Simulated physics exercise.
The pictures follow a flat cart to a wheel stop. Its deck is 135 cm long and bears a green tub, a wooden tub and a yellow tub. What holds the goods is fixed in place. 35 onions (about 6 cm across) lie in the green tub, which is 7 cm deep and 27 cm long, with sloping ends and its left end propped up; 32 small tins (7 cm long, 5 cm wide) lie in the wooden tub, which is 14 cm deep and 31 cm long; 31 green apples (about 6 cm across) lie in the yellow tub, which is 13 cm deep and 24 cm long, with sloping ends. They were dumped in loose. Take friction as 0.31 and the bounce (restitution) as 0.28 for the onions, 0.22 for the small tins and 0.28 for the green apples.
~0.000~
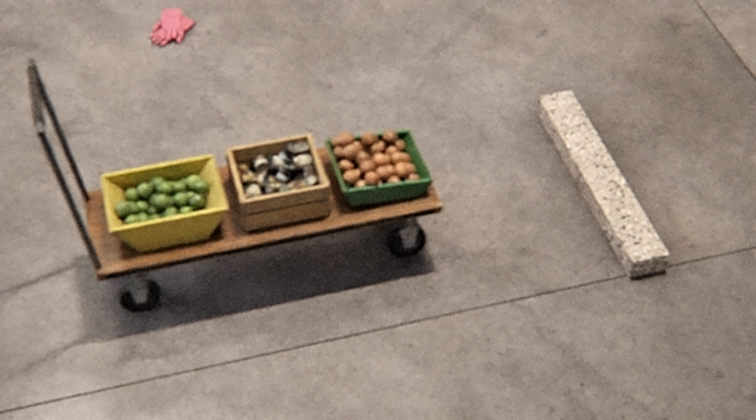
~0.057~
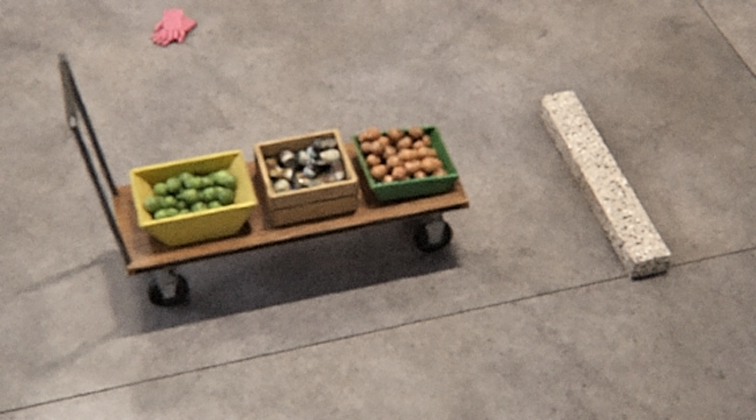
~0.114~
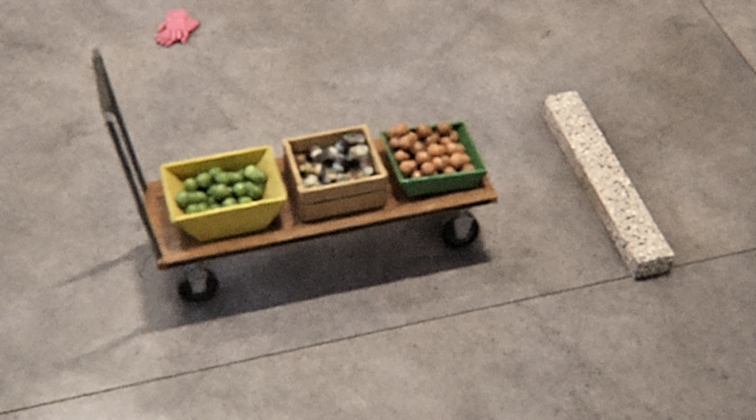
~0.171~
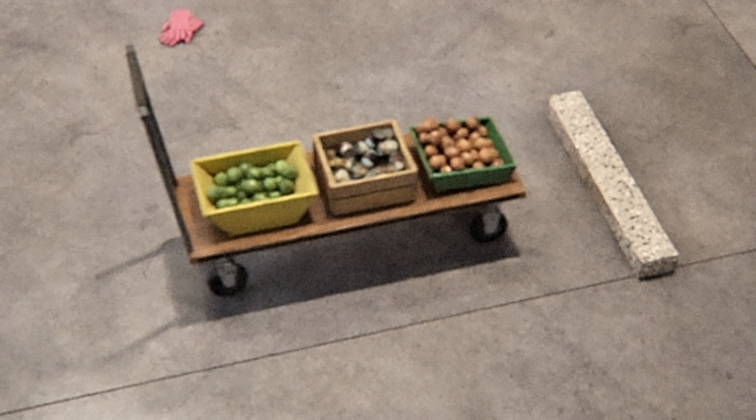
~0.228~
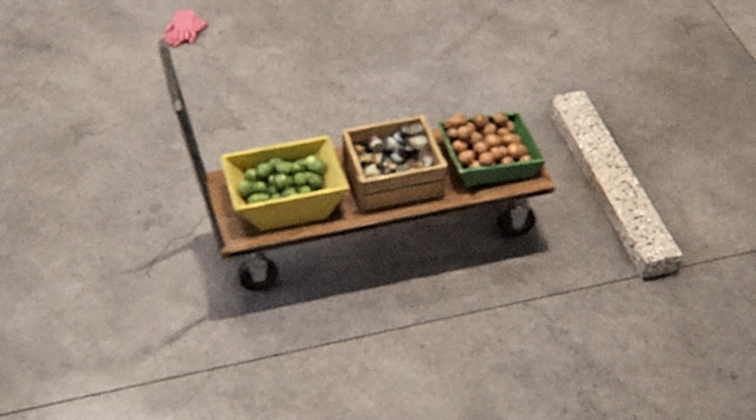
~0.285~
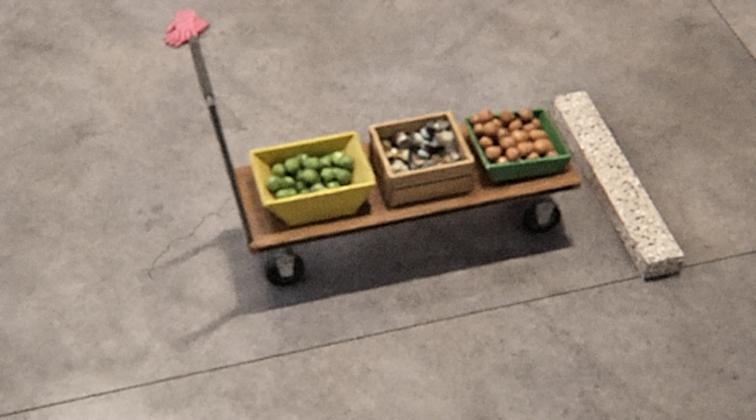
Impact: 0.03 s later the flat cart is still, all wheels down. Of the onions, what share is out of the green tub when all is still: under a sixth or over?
The green tub loses over a sixth of its onions.
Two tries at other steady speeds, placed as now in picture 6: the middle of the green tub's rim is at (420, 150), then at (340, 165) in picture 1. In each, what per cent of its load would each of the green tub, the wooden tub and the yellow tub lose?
Green tub 10 then 50, wooden tub 0 then 0, yellow tub 0 then 20 per cent.
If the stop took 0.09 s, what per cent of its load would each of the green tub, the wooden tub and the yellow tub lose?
Then green tub 30, wooden tub 0, yellow tub 0 per cent.
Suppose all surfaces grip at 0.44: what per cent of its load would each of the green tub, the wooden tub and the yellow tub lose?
In that case green tub 30, wooden tub 0, yellow tub 0 per cent.
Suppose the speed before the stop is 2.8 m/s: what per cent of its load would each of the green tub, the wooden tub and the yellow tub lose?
In that case green tub 50, wooden tub 10, yellow tub 30 per cent.
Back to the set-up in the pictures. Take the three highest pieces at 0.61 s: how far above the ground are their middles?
Some 50 cm up.
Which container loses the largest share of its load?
It is the green tub.
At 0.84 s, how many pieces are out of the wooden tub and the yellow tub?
About: Wooden tub 1, yellow tub 0.
After 0.39 s, the wheels strike.
After 0.49 s, green tub 35 in, 0 out, wooden tub 32 in, 0 out and yellow tub 31 in, 0 out.
After 0.61 s, green tub 27 in, 8 out, wooden tub 31 in, 1 out and yellow tub 31 in, 0 out.
After 0.84 s, green tub 23 in, 12 out, wooden tub 31 in, 1 out and yellow tub 31 in, 0 out.
Outcome (at 1.35 s), green tub 23 in, 12 out, wooden tub 31 in, 1 out and yellow tub 31 in, 0 out. Asked share, 12 of 35, 34 per cent.
